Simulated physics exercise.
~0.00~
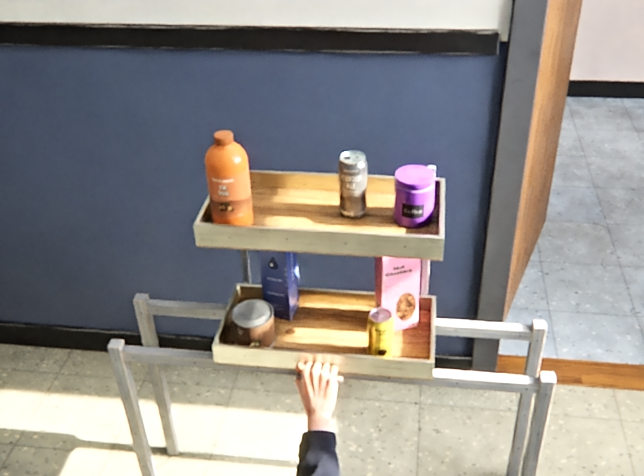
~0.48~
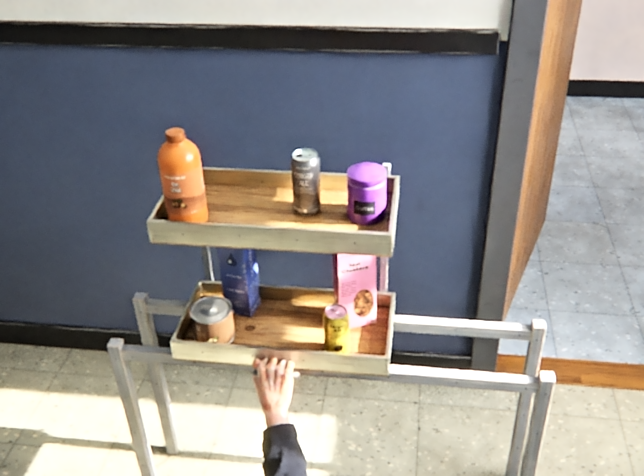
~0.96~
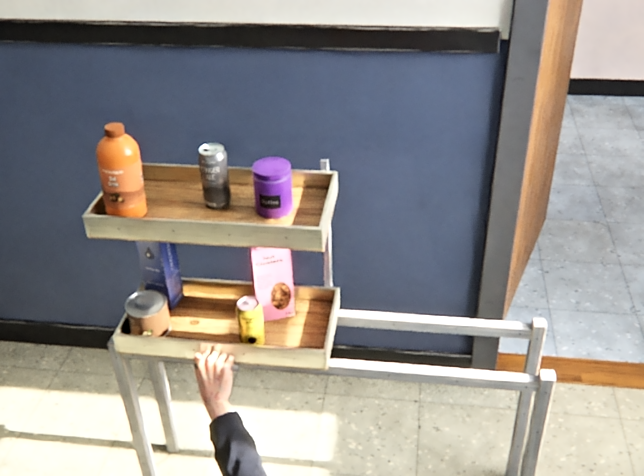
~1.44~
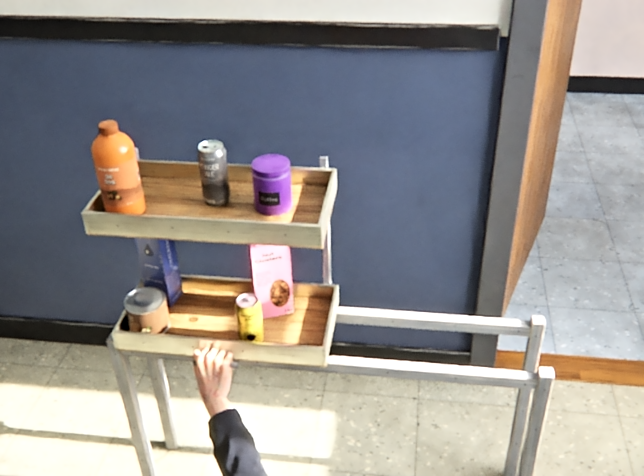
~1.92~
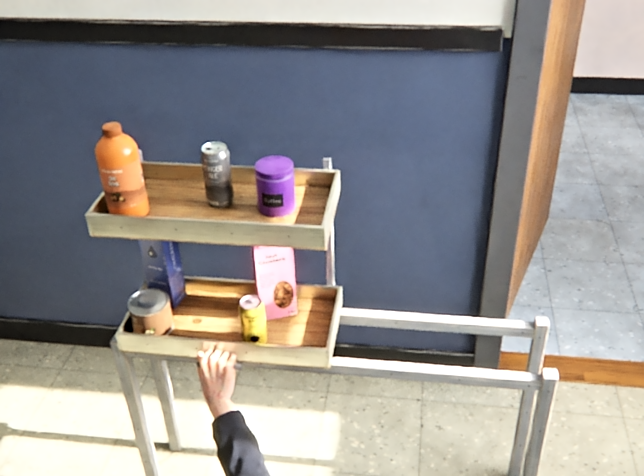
In a room with a blue wall, a hand slid a two-tiered wooden shelf holding bottles, cans and cartons left along a metal frame until it stopped at the end, where it stayed with everything still upright on it.
